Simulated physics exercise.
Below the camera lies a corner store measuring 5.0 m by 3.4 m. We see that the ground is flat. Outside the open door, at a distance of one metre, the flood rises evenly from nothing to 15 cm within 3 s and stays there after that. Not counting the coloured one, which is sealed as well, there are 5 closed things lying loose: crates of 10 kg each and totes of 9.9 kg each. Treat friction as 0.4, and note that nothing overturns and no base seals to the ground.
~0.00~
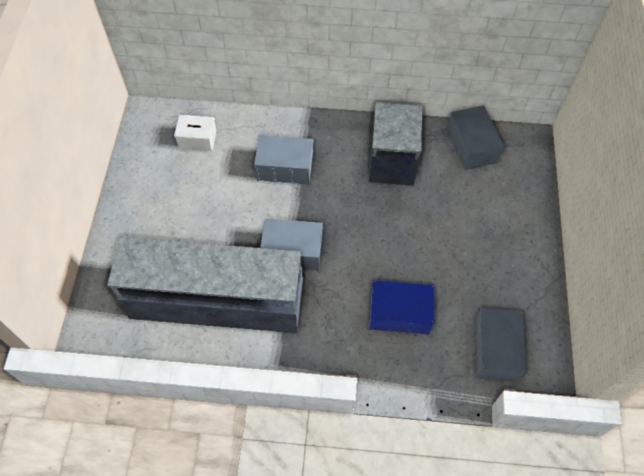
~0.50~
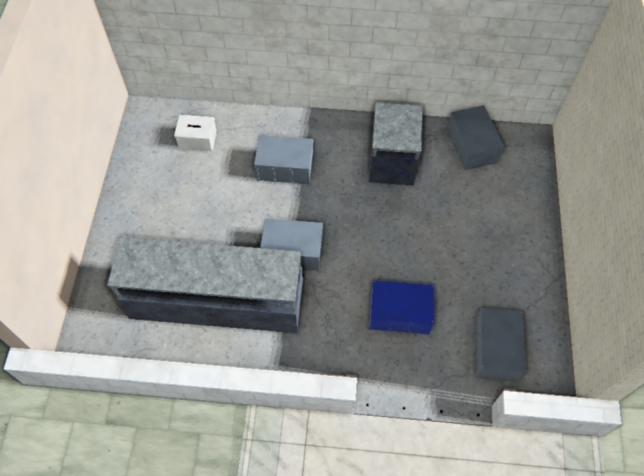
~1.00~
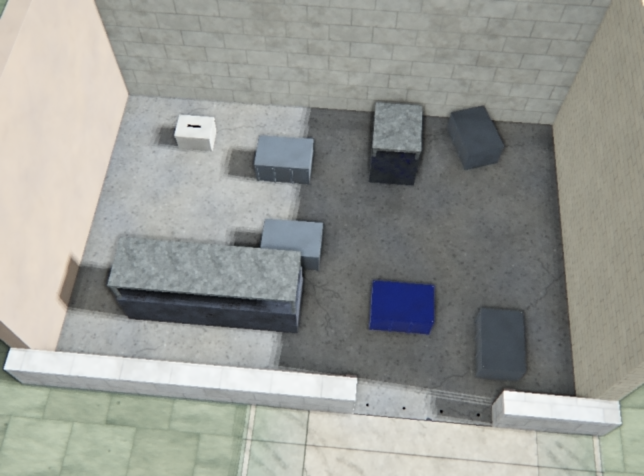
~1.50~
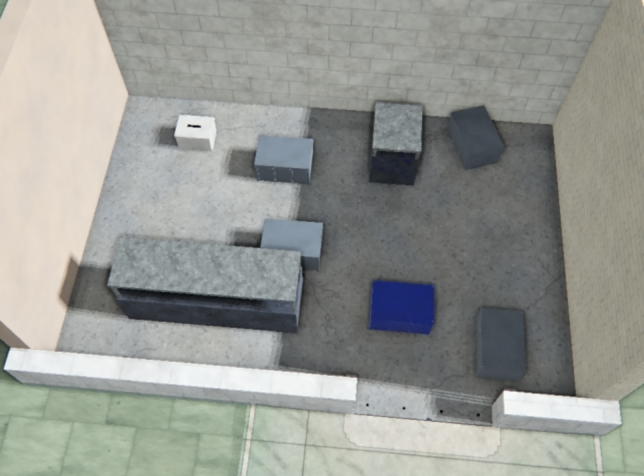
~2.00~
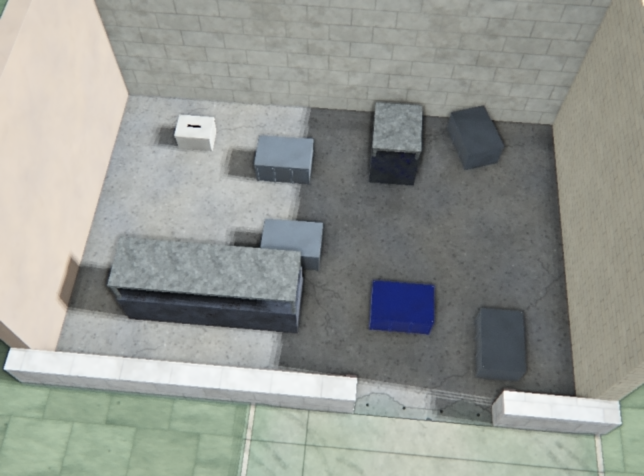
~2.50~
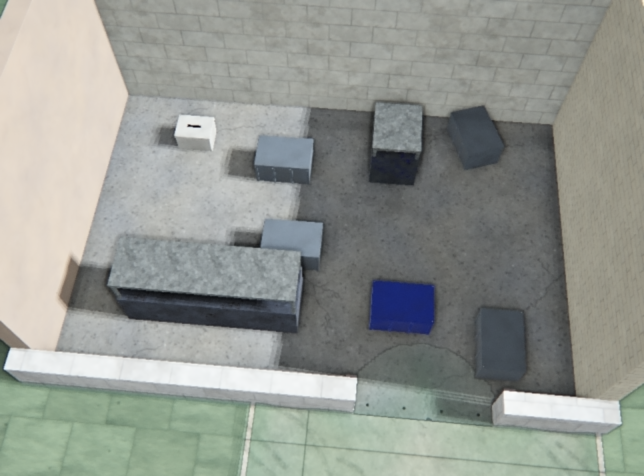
A small store with pale brick walls and a flat grey floor is seen from above through its open top. A long stone-topped counter stands at left, with a white box and two blue-grey boxes beyond it, while a blue crate, two dark grey boxes and a tall stone-topped block occupy the right. The camera and objects stay still as greenish water spreads over the paving outside, then through the doorway onto the floor.
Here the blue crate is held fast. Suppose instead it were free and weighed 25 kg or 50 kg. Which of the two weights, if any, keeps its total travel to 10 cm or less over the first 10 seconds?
Watching this, only the bigger ballast does the job.
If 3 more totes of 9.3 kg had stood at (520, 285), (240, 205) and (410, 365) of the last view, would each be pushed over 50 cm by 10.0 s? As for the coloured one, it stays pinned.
Result, in turn - exceeds it; falls shy; exceeds it.
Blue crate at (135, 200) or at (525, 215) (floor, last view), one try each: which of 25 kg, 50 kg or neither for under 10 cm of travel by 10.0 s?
Going in order: Both weights work, both weights work.
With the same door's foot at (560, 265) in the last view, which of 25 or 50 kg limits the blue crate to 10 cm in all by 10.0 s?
Lab note: Lower mass sufficient.
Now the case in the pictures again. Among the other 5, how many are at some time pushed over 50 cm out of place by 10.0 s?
All told, that gives 1.
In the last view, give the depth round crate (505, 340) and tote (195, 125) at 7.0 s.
I'd estimate 6 cm for the first and 0 cm for the second.
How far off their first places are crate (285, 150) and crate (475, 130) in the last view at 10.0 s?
0 cm, 40 cm.
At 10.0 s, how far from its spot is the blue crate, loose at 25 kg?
Shift: Roughly 50 cm.
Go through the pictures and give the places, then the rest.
The first frame shows the blue crate at (403, 301) rests on the ground; 0.0 m2 under water; 0 of 6 have shifted.
The second frame shows the blue crate at (403, 301), on the bottom; 0.0 m2 under water; 0 of 6 have shifted.
The third frame shows the blue crate at (403, 301), on the bottom; water covers 0.0 m2; 0 of 6 have shifted.
The fourth frame shows the blue crate at (403, 301), on the bottom; 0.0 m2 under water; 0 of 6 have shifted.
The fifth frame shows the blue crate at (403, 301), on the bottom; 0.0 m2 under water; 0 of 6 have shifted.
The sixth frame shows the blue crate at (403, 301), on the bottom; water covers 0.5 m2; 0 of 6 have shifted.
After 3.5 s the blue crate would be 1 cm from its start with 25 kg and 0 cm from its start with 50 kg; 5 cm of water round it then.
After 4.5 s the blue crate would be 32 cm from its start with 25 kg and 0 cm from its start with 50 kg; 6 cm of water round it then.
After 7.0 s the blue crate would be 48 cm from its start with 25 kg and 0 cm from its start with 50 kg; 5 cm of water round it then.
After 10.0 s the blue crate would be 50 cm from its start with 25 kg and 0 cm from its start with 50 kg; 6 cm of water round it then.
